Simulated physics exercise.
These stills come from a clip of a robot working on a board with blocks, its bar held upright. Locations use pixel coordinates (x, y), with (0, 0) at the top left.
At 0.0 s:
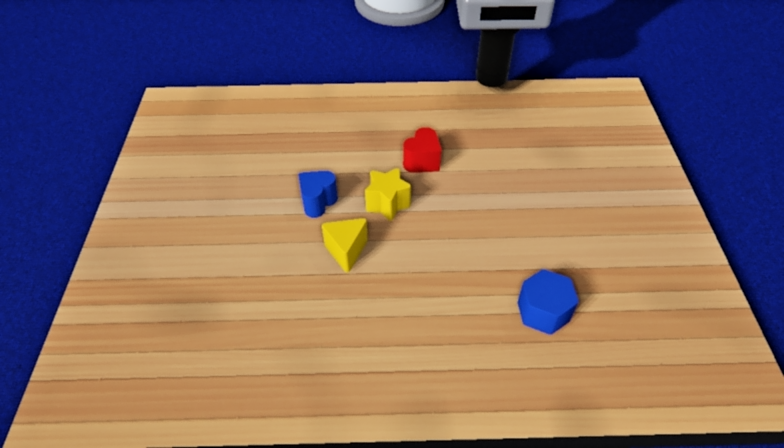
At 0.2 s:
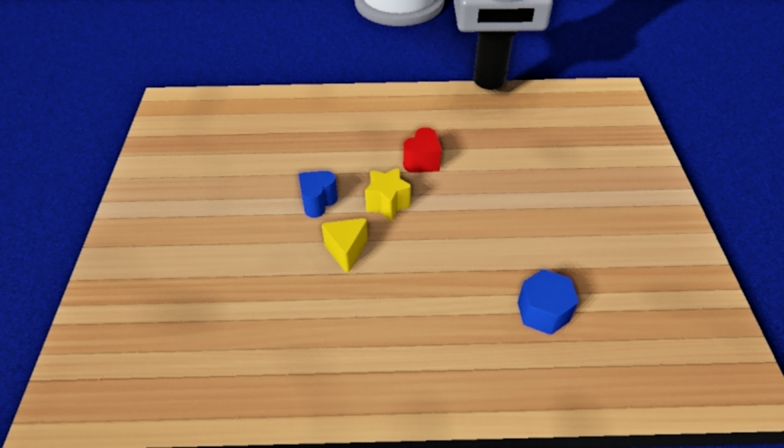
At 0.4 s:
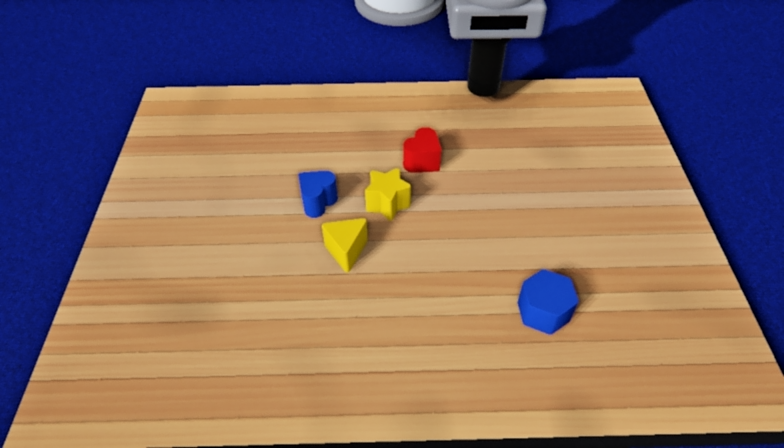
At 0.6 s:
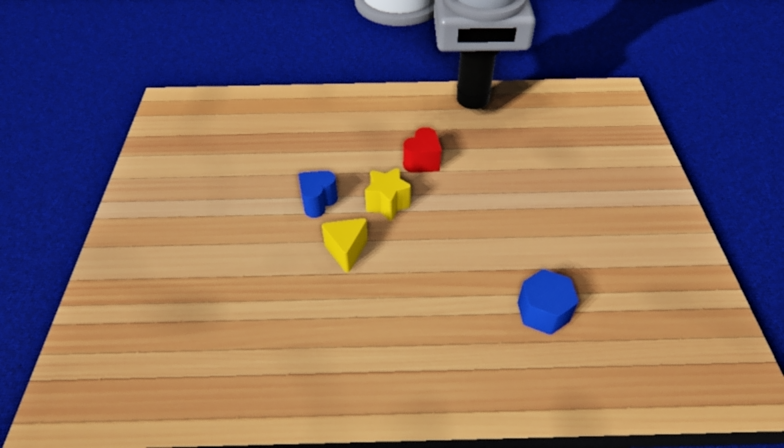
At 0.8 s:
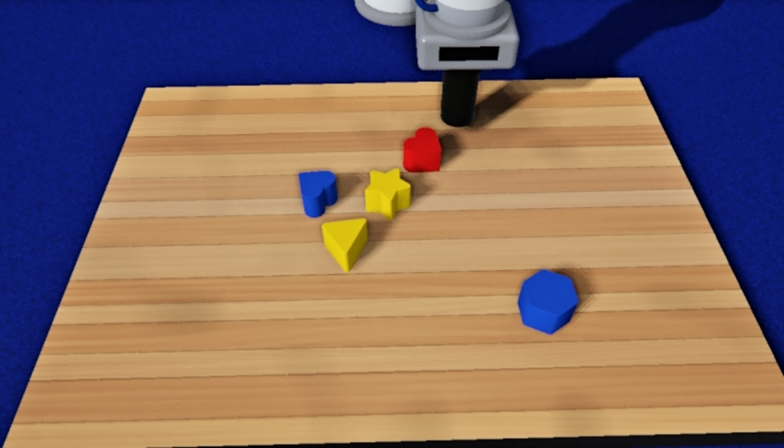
On a wooden board over a blue surface, a robot arm with a black bar moves slowly from the far edge toward the left and nearer the red heart, while the yellow, blue and red blocks stay still.
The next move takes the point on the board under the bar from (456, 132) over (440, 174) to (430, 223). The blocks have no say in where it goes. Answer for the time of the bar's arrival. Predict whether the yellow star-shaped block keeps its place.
Not moved.
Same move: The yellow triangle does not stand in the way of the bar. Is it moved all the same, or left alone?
Not moved.
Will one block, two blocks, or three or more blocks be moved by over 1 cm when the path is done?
One block shifts.
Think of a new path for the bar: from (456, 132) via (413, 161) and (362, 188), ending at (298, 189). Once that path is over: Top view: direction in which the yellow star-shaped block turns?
Turns clockwise.
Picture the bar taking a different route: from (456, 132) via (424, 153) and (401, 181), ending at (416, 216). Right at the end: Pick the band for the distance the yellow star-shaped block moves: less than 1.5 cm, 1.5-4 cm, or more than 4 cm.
It shifts by more than 4 cm.
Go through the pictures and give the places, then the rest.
The first frame shows bar's lower end (491, 79); yellow triangle (345, 231); yellow star-shaped block (387, 183); red heart (423, 141).
The second frame shows bar (489, 81); blocks still.
The third frame shows bar (483, 88); blocks still.
The fourth frame shows bar (473, 100); blocks still.
The fifth frame shows bar (457, 118); yellow triangle (345, 231); yellow star-shaped block (387, 183); red heart (423, 141).
The first path, step by step. One third of the way, bar (446, 145); red heart (414, 145).
Two thirds of the way, bar (437, 175); red heart (407, 150), turned 20° clockwise.
At the end, bar (430, 208); yellow triangle still; yellow star-shaped block still; red heart (407, 150), turned 20° clockwise.
